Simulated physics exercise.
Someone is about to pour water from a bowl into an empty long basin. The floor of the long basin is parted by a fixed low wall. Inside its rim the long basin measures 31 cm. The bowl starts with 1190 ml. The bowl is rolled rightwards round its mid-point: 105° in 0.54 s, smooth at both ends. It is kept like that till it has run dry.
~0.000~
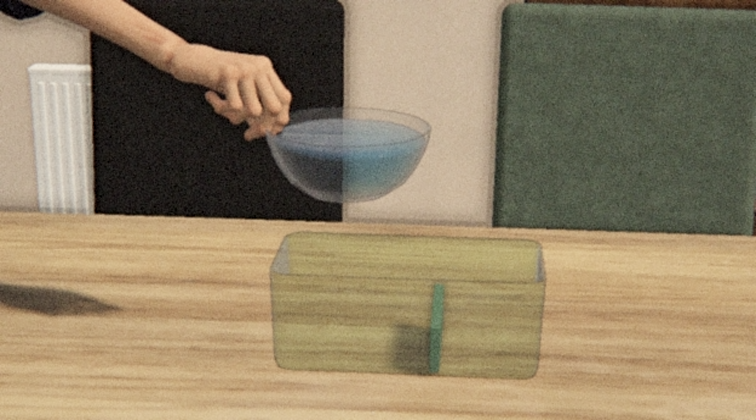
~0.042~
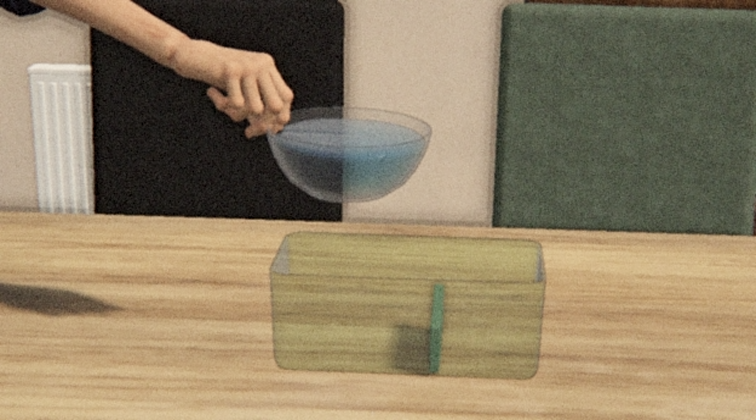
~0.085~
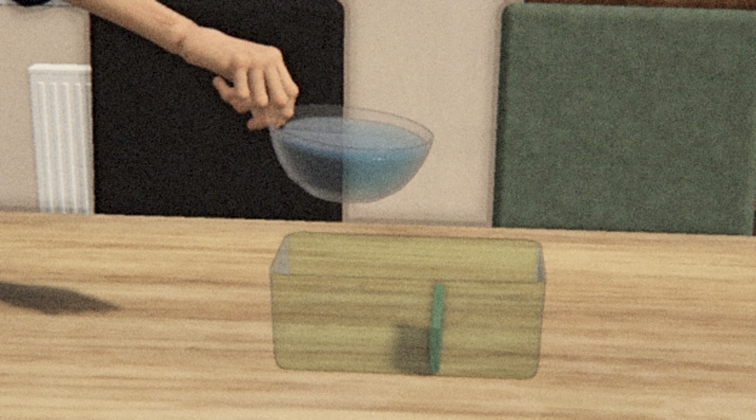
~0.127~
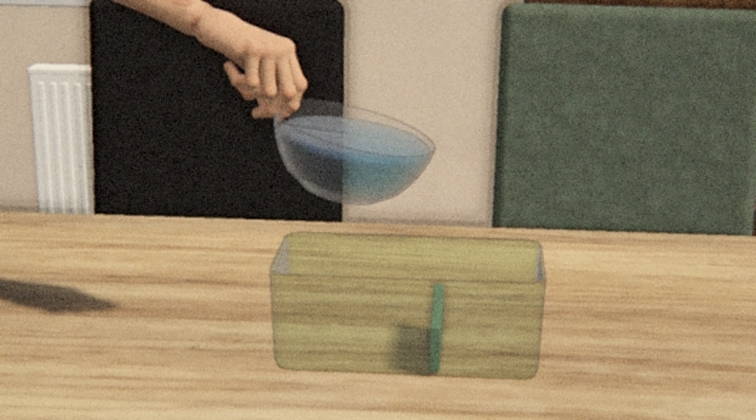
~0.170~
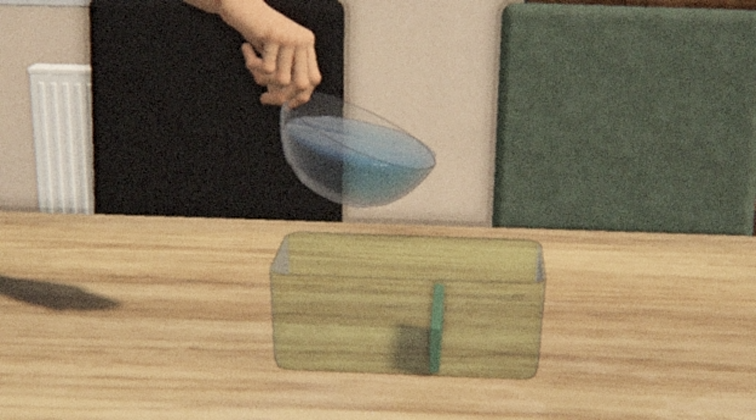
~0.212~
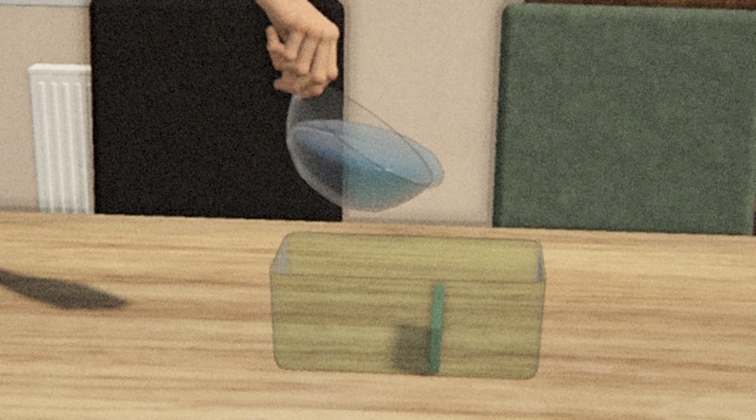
A hand tilts a clear bowl of blue water rightwards above a long yellowish see-through basin.
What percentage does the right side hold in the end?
About 55 per cent.
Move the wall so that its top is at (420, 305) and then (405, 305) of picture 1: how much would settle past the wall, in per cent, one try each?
In turn about 65 and 65 per cent.
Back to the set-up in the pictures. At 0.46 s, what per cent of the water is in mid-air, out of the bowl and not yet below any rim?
Some 24 per cent.
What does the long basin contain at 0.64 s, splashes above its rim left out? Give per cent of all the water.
Near 70 in a hundred.
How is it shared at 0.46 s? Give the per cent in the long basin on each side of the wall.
Some 14 per cent left and 56 right.
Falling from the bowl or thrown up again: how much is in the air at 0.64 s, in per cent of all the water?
About 24 per cent.
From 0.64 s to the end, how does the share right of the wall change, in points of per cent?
It goes up by about 12.
After 0.46 s the tilt is 99° and 6 per cent is still to pour, 14 is left of the wall and 56 right of it.
After 0.64 s the tilt is 105° and 0 per cent is still to pour, 28 is left of the wall and 43 right of it.
After 0.83 s the tilt is 105° and 1 per cent is still to pour, 29 is left of the wall and 45 right of it.
After 1.04 s the tilt is 105° and 0 per cent is still to pour, 33 is left of the wall and 55 right of it.
In the end 34 per cent lies left of the wall, 55 right of it and 11 outside.
